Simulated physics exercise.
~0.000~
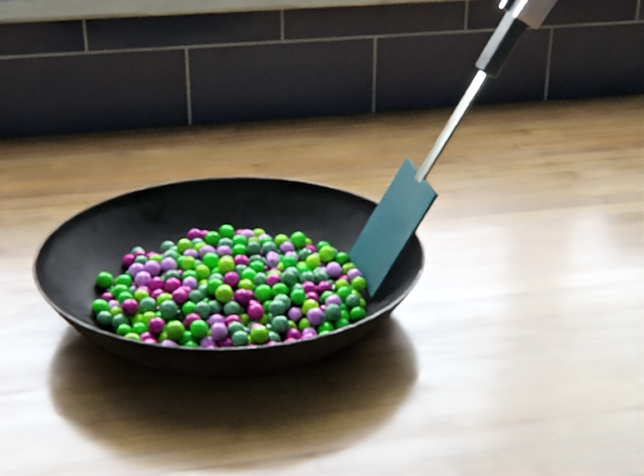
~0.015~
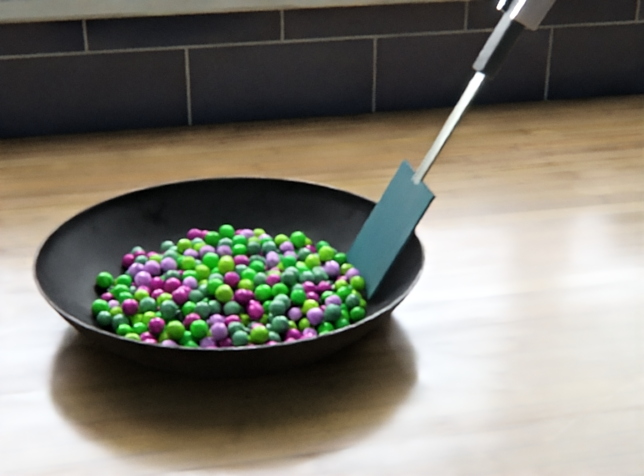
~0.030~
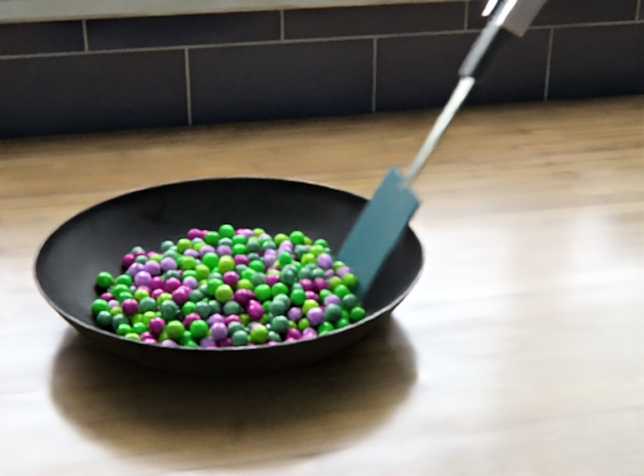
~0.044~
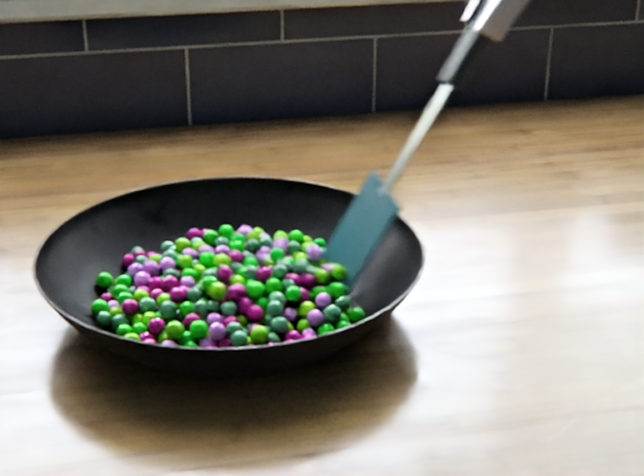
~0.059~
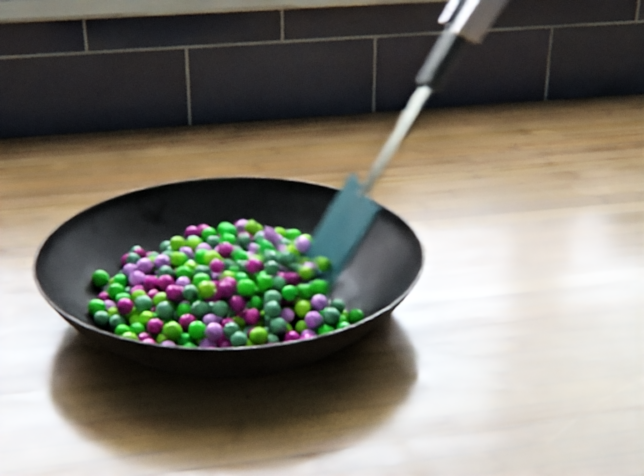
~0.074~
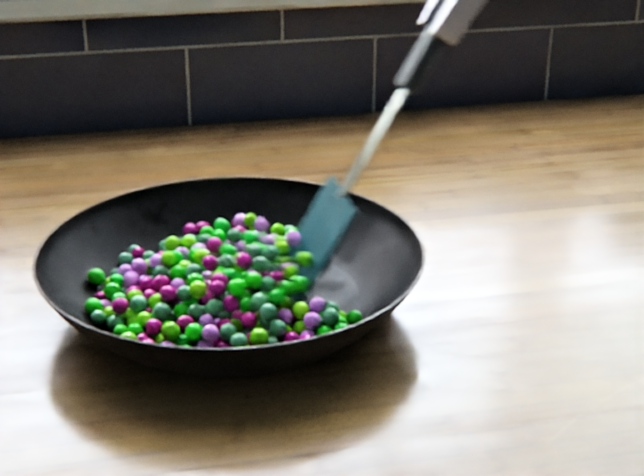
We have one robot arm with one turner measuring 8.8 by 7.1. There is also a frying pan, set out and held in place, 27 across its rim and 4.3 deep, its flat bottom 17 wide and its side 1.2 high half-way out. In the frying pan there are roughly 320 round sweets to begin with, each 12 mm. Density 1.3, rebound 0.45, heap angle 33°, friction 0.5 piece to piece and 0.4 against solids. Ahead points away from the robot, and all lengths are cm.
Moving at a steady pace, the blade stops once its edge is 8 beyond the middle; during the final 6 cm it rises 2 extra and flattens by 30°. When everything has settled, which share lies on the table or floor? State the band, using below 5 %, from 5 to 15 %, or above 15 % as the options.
It falls from 5 to 15 %.
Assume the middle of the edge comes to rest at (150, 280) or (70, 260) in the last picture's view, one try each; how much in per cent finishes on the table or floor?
Close to 5 and close to 35 per cent, respectively.
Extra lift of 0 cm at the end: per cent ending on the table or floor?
Some 5 in a hundred.
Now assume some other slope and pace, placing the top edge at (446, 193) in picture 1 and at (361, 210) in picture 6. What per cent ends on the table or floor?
Around 10 per cent finishes on the table or floor.
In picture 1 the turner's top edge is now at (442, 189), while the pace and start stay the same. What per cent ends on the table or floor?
Roughly 10%.
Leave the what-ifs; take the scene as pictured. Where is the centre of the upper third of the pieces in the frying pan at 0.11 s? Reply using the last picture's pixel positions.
The top third sits at roughly (208, 269).
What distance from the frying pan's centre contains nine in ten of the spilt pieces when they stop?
Roughly 40 cm.
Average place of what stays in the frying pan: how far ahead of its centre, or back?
Offset forward: Around 4.5 cm.
After 0.11 s, sloping 60°, highest piece 5 above the table; 321 in the frying pan.
After 0.15 s, sloping 50°, highest piece 6 above the table; 321 in the frying pan.
After 0.36 s, sloping 30°, highest piece 5 above the table; 287 in the frying pan, 30 on the table or floor, 4 on the blade or in flight.
After 1.41 s, sloping 30°, highest piece 5 above the table; 287 in the frying pan, 34 on the table or floor.
In the end, 287 in the frying pan, 34 on the table or floor. That is 11 % on the table or floor.
